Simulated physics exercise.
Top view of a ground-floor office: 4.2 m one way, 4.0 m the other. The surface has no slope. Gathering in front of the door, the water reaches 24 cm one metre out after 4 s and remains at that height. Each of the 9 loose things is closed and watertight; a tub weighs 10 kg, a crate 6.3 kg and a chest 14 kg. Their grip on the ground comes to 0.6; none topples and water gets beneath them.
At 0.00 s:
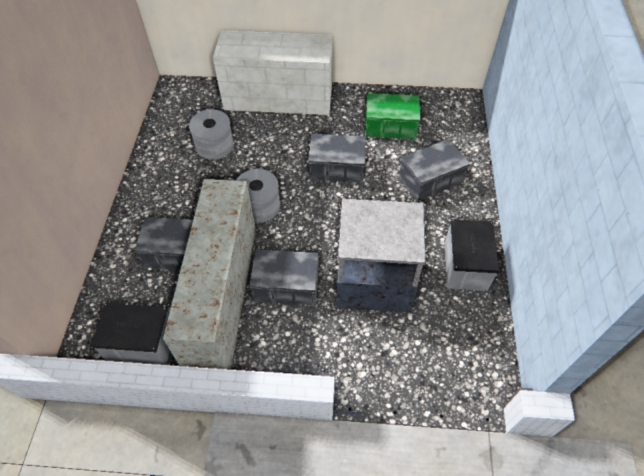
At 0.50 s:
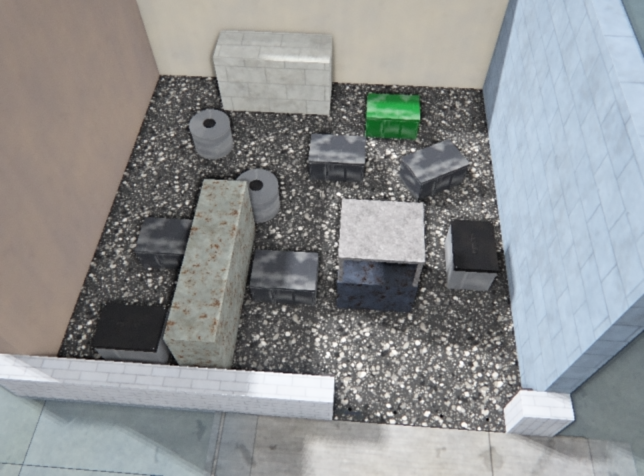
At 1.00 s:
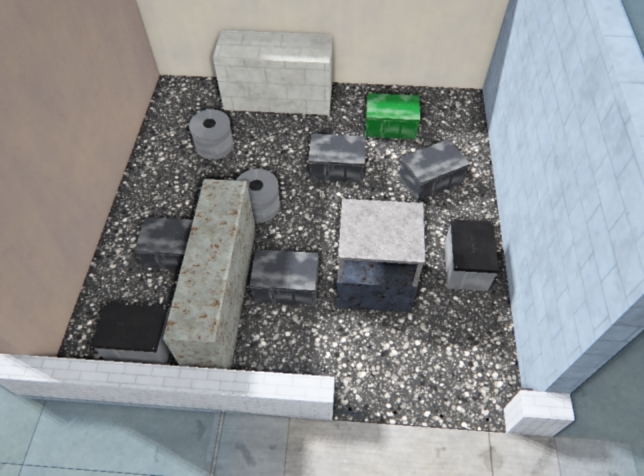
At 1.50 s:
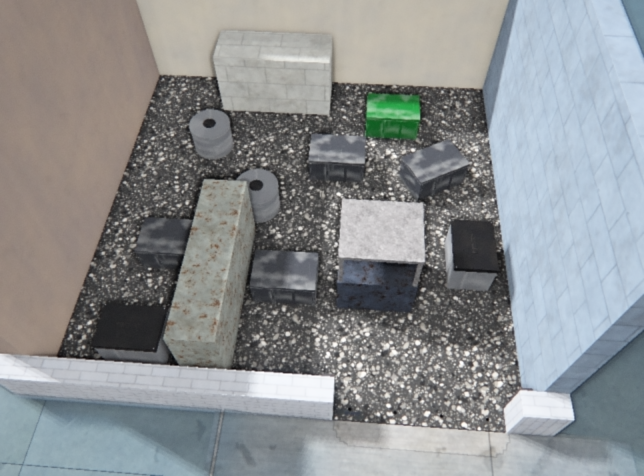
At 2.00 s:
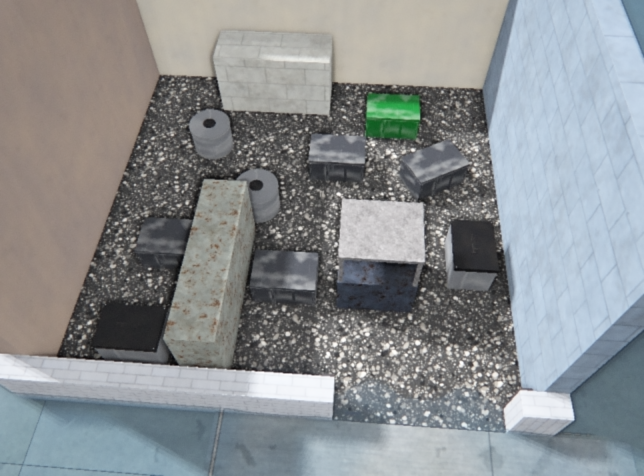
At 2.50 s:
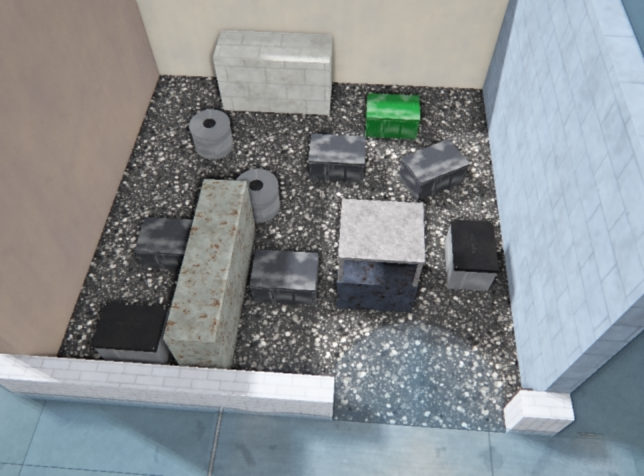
The video shows a walled room with a gravel-like floor holding a green crate, grey boxes, cylinders and larger blocks, as bluish water spreads outside, then enters through the front doorway gap, while the objects stay still.
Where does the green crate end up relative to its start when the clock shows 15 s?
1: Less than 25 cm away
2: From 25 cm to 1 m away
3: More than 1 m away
3, more than 1 m away.
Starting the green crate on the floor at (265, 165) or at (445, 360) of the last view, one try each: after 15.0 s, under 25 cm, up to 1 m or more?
The first start leaves it well away, the second leaves it well away.
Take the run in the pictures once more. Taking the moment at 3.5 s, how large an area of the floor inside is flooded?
About 2.5 m2.
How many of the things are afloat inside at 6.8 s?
Answer: 4.
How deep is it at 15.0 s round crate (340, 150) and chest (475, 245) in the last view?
I'd estimate 20 cm for the first and 17 cm for the second.
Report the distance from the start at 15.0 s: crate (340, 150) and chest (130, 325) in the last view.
One is off by 200 cm, the other by 20 cm, in the order asked.
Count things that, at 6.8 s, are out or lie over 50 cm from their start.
Count: 4.
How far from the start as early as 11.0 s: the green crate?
About 250 cm.
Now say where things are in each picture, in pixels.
The green crate at (394, 106) rests on the ground; water covers 0.0 m2; 0 of 9 have shifted, in the first picture.
The green crate at (394, 106) rests on the ground; water covers 0.0 m2; 0 of 9 have shifted, in the second picture.
The green crate at (394, 106), on the bottom; water covers 0.0 m2; 0 of 9 have shifted, in the third picture.
The green crate at (394, 106) rests on the ground; 0.0 m2 under water; 0 of 9 have shifted, in the fourth picture.
The green crate at (394, 106), on the bottom; 0.1 m2 under water; 0 of 9 have shifted, in the fifth picture.
The green crate at (394, 106), on the bottom; 0.8 m2 under water; 0 of 9 have shifted, in the sixth picture.
After 3.5 s the green crate is near (394, 106), 0.0 m from its start, aground; 0 afloat.
After 6.8 s the green crate is near (361, 74), 0.6 m from its start, afloat; 4 afloat.
After 11.0 s the green crate is near (182, 131), 2.4 m from its start, afloat; 7 afloat.
After 15.0 s the green crate is near (182, 183), 2.5 m from its start, afloat; 9 afloat.
